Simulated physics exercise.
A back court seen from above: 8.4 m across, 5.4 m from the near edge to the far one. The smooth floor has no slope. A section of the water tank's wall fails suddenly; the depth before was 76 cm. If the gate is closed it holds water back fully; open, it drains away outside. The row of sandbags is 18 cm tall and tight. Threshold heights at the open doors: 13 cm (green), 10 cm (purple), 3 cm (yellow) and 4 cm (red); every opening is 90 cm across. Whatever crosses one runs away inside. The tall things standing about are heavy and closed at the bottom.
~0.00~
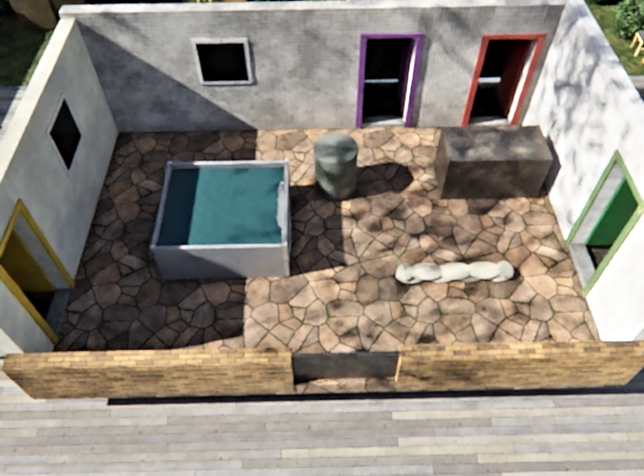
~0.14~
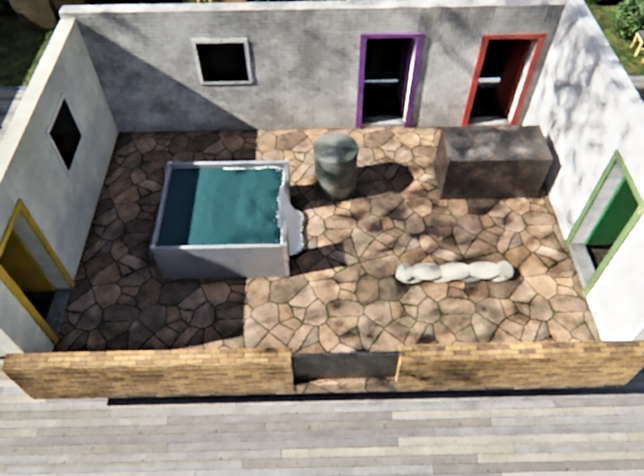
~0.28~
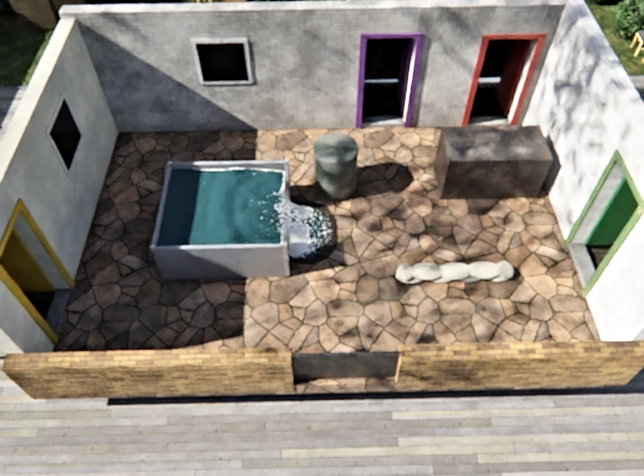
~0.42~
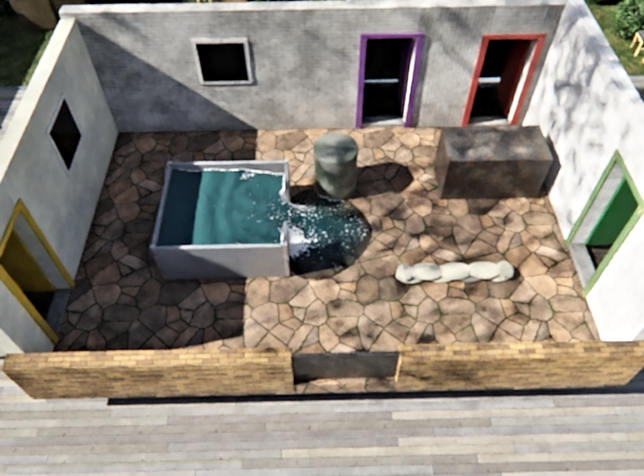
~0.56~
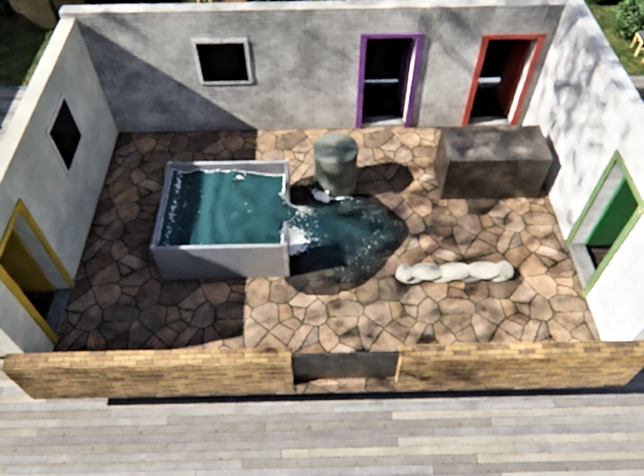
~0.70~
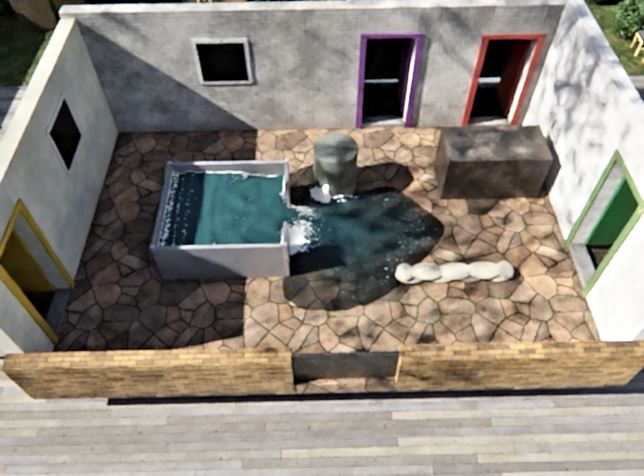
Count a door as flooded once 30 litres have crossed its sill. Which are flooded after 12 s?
The water let in: At the green door it goes over the limit; at the purple door it does not reach the limit; at the yellow door it goes over the limit; at the red door it passes the limit.
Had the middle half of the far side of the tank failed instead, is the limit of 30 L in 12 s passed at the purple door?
Against that limit: Purple not over.
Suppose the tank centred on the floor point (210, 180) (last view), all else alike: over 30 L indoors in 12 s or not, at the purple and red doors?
Then: Purple over, red above.
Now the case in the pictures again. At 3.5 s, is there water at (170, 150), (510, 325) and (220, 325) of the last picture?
In that order: Dry, flooded, dry.
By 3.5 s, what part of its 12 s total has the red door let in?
Some 5 per cent by then.
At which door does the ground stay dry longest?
It is the yellow one.
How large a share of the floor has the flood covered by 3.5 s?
About 50 per cent.
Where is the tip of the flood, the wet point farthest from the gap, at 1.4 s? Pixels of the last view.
At about (562, 256).
After 1.4 s water covers 30 % of the floor and is deepest (36 cm) near (301, 229); green door not reached, purple door not reached, yellow door not reached, red door not reached.
After 2.2 s water covers 40 % of the floor and is deepest (36 cm) near (544, 232); green door 23 cm at the sill, 24 L in, purple door 3 cm at the sill, 0 L in, yellow door not reached, red door not reached.
After 3.5 s water covers 50 % of the floor and is deepest (25 cm) near (600, 363); green door 22 cm at the sill, 108 L in, purple door 9 cm at the sill, 1 L in, yellow door not reached, red door 12 cm at the sill, 7 L in.
After 7.0 s water covers 75 % of the floor and is deepest (17 cm) near (576, 363); green door 13 cm at the sill, 161 L in, purple door 7 cm at the sill, 2 L in, yellow door not reached, red door 9 cm at the sill, 75 L in.
After 12.0 s water covers 95 % of the floor and is deepest (11 cm) near (100, 196); green door 9 cm at the sill, 162 L in, purple door 8 cm at the sill, 2 L in, yellow door 9 cm at the sill, 64 L in, red door 7 cm at the sill, 120 L in.
